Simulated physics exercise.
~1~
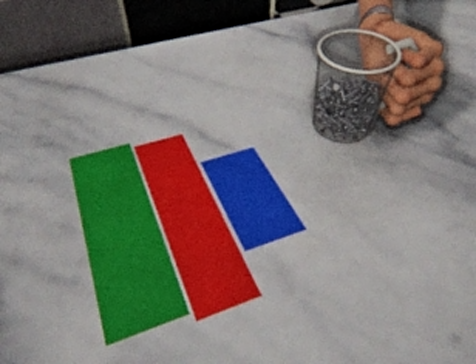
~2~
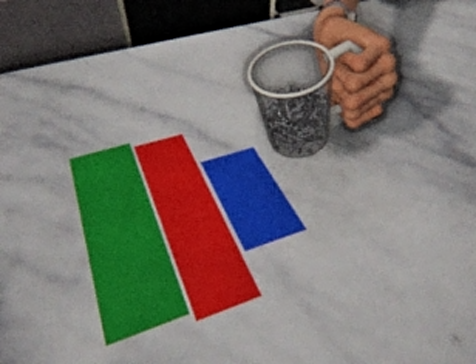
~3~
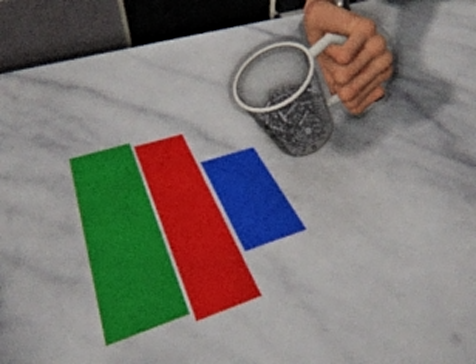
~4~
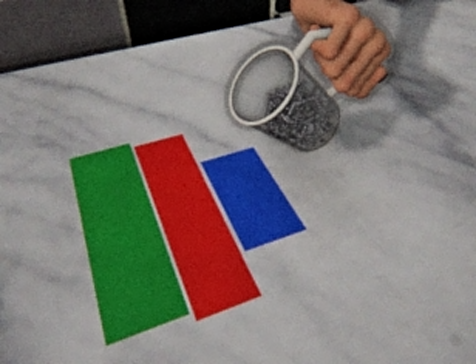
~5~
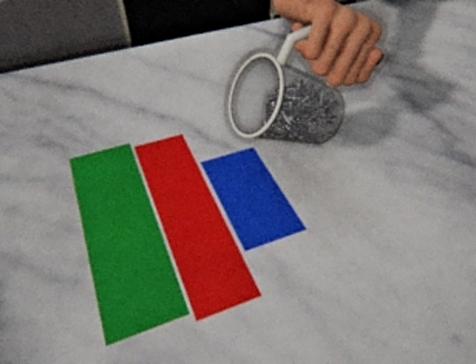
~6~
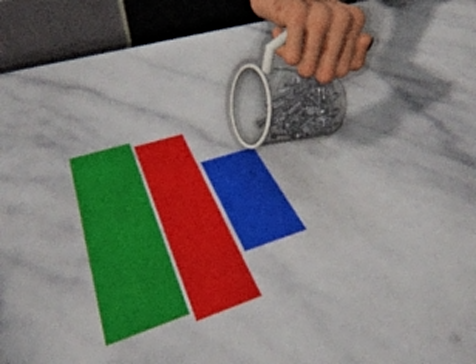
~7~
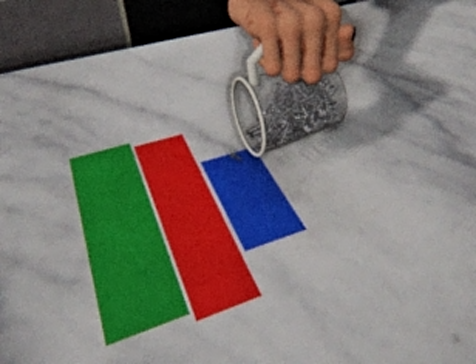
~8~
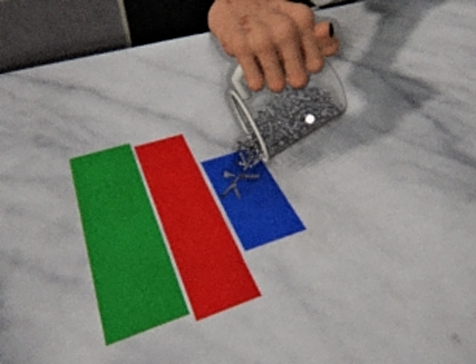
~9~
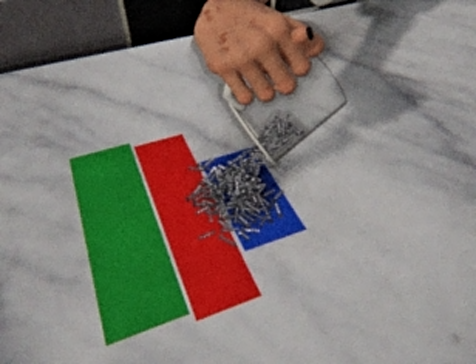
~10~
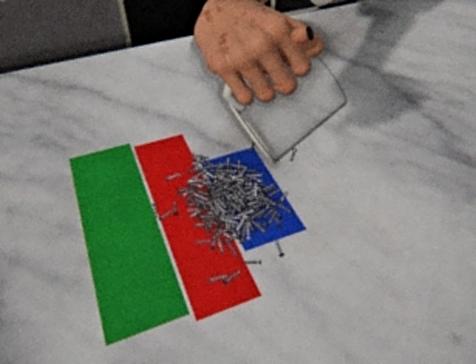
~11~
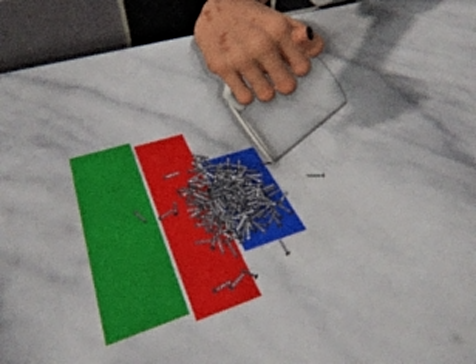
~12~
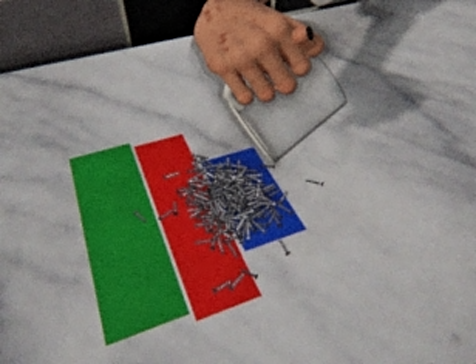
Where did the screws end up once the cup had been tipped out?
Most of them landed on the blue mat and a good share on the red mat, while the green mat and the bare table got hardly any.
